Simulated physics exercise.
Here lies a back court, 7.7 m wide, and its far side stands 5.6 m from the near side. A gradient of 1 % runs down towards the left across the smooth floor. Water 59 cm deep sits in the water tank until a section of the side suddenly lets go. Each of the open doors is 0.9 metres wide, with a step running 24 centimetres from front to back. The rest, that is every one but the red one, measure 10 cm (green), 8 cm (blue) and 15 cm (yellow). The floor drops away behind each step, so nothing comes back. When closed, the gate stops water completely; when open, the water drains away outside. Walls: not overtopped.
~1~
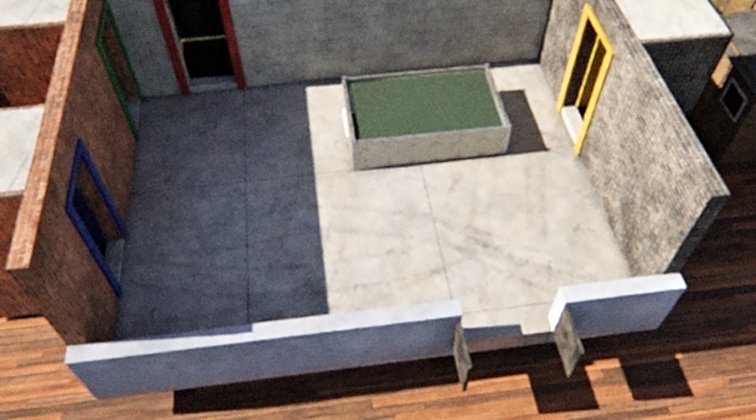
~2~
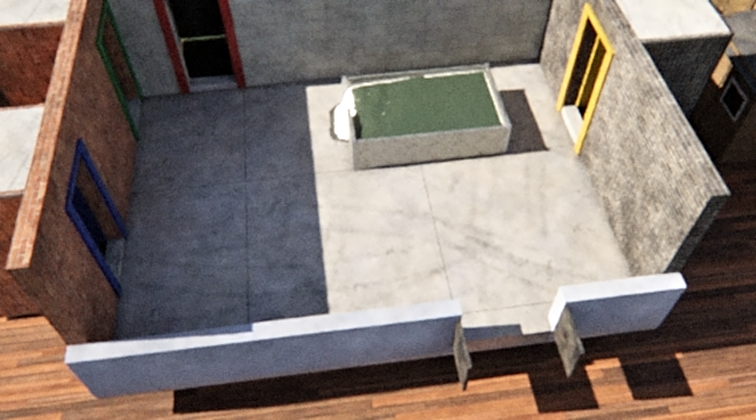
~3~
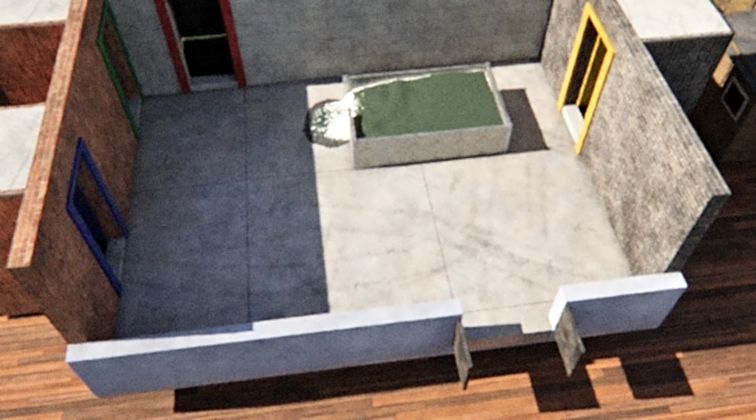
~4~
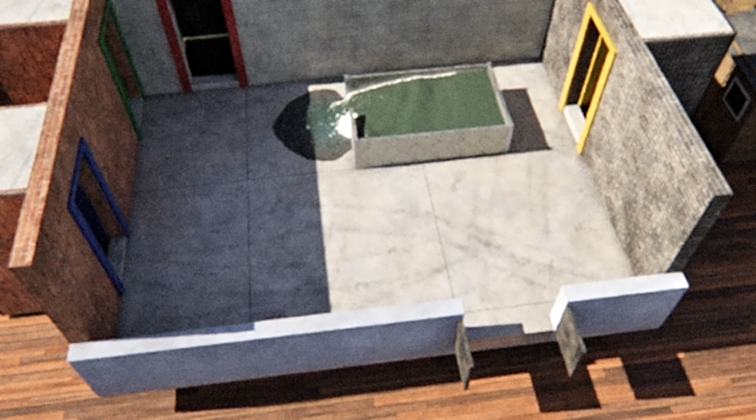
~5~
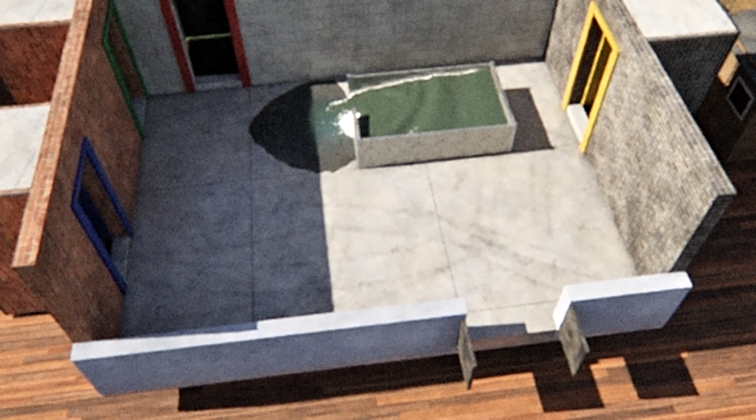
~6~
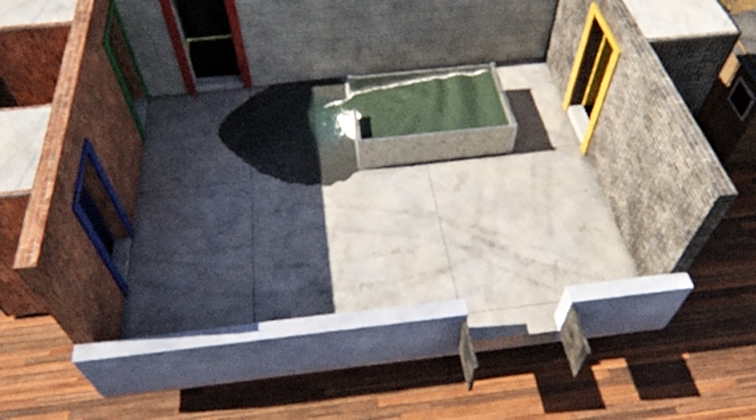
Green water pouring from the left end of a raised tank and spreading leftward in a dark sheet across a walled courtyard floor.
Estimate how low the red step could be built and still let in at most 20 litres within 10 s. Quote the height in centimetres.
I would say 9 cm or so.
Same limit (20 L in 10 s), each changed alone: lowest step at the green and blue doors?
Roughly 27 cm for the green door and roughly 5.0 cm for the blue door.
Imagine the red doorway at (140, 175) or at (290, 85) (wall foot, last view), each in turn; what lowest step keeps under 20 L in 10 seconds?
Roughly 13.5 cm, then roughly 12.0 cm.
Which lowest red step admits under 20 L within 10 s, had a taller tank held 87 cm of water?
About 12.5 centimetres.
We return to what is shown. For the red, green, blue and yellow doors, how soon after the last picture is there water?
Arrival: Red 0.3 s, green 0.6 s, blue 1.6 s, yellow not within the 10 s.
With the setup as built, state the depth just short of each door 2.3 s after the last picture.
Depths in cm - red: 12, green: 27, blue: 10, yellow: 0.
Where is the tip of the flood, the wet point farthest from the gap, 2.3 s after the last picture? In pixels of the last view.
Lab note: Front tip approx. (121, 336).
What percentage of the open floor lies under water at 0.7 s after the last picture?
Some 25 per cent of it.
Then, 0.7 s after the last picture water covers 25 % of the floor, deepest (30 cm) near (343, 117); 13 cm at the red door, 0 litres in over its 13 cm step.
Then, 2.3 s after the last picture water covers 30 % of the floor, deepest (30 cm) near (147, 110); 12 cm at the red door, 0 litres in over its 13 cm step.
Then, 9.3 s after the last picture water covers 70 % of the floor, deepest (12 cm) near (117, 370); 9 cm at the red door, 1 litre in over its 13 cm step.
At the red door as built, the water peaked near 13 cm, 1.1 s after the last picture.
With a step of 8 cm, 29 litres would have come in within the 10 s; with 10.5 cm, 8 litres. So under 20 litres takes about 9 cm.
